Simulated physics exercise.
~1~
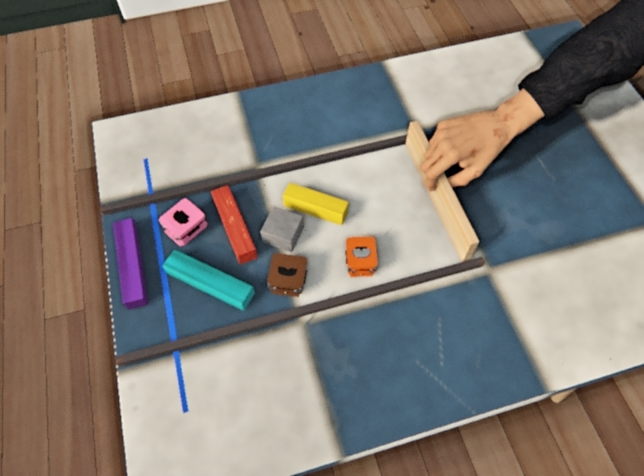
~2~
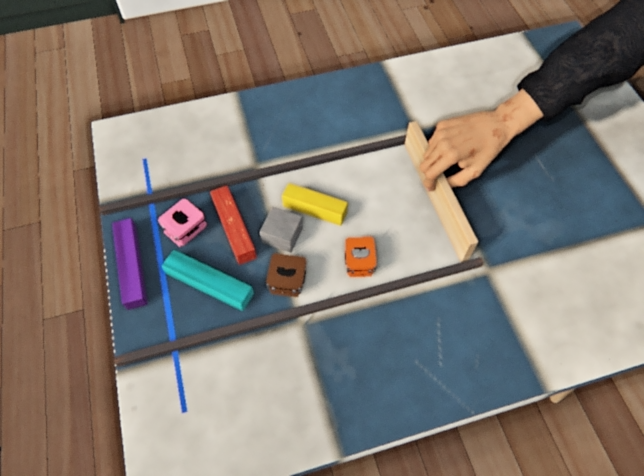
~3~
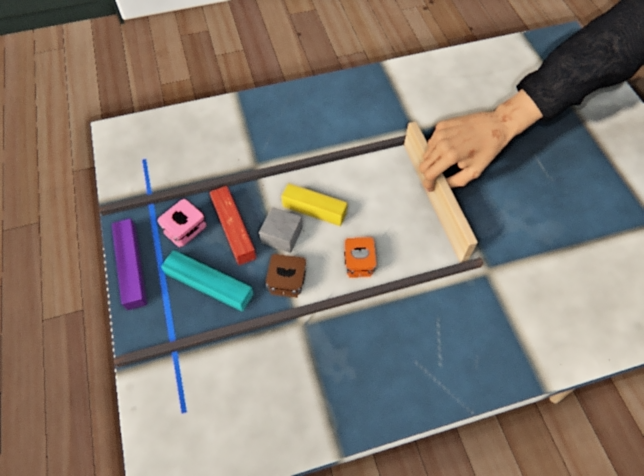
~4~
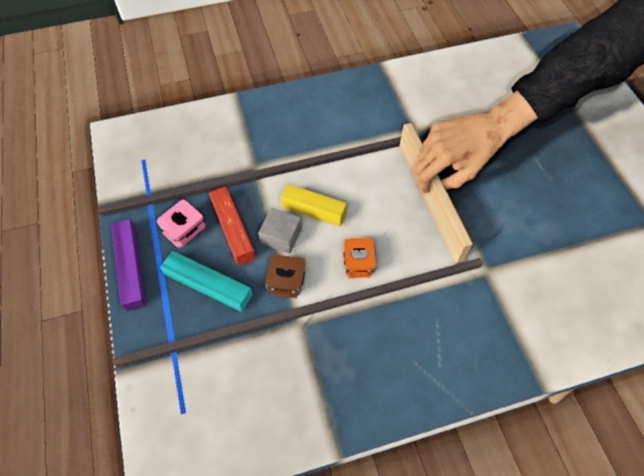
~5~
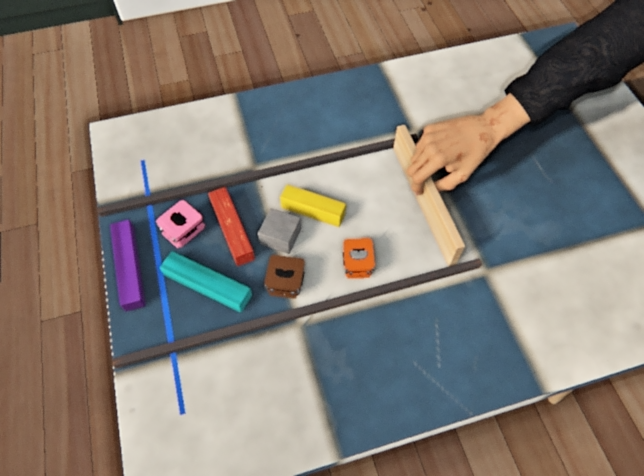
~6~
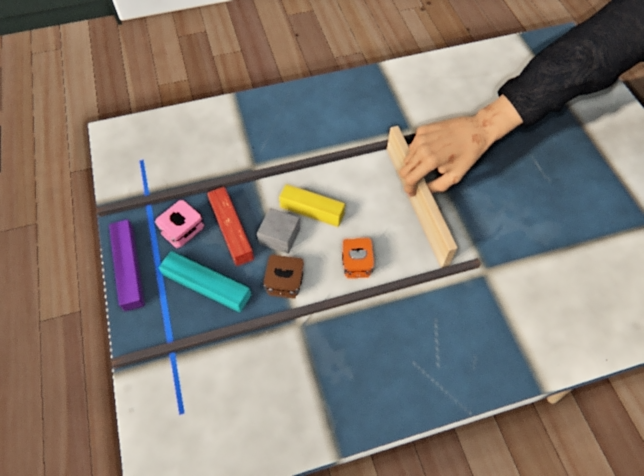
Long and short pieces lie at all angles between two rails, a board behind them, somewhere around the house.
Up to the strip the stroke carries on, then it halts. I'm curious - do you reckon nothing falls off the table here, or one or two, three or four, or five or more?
I'd say three or four fall off.
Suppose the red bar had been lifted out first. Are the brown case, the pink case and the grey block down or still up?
So the brown case keeps its place, the pink case keeps its place and the grey block keeps its place.
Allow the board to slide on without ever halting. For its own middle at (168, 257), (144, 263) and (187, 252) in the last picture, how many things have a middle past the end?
2, 4 and 1.
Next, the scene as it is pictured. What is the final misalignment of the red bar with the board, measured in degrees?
The angle is about 15 degrees.
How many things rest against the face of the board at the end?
The count in contact is 3.
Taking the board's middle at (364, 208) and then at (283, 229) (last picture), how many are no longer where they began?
The counts are 0 and 6.
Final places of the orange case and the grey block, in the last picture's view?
Going in order: First (150, 320), then (139, 288).
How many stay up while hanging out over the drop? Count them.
That adds up to 2.
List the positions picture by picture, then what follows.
The first frame shows purple stick (130, 262); pink case (184, 223); turquoise stick (209, 280); board (439, 189); tape (163, 269).
The second frame shows pink case (184, 223); brown case (287, 275).
The third frame shows turquoise stick (207, 280); grey block (282, 230).
The fourth frame shows purple stick (128, 264); board (433, 191).
The fifth frame shows pink case (182, 225); orange case (358, 259).
The sixth frame shows purple stick (126, 264); pink case (181, 225); turquoise stick (205, 281); board (419, 194); tape (159, 270).
Early on, none off yet; purple stick at rest near (126, 264); pink case at rest near (181, 225); turquoise stick at rest near (205, 281).
A while later, none off yet; purple stick at rest near (126, 264); pink case travelled a little near (163, 227); turquoise stick travelled a little near (167, 292).
Finally, the number that fall off is three or four; lost, turquoise stick, pink case and purple stick.
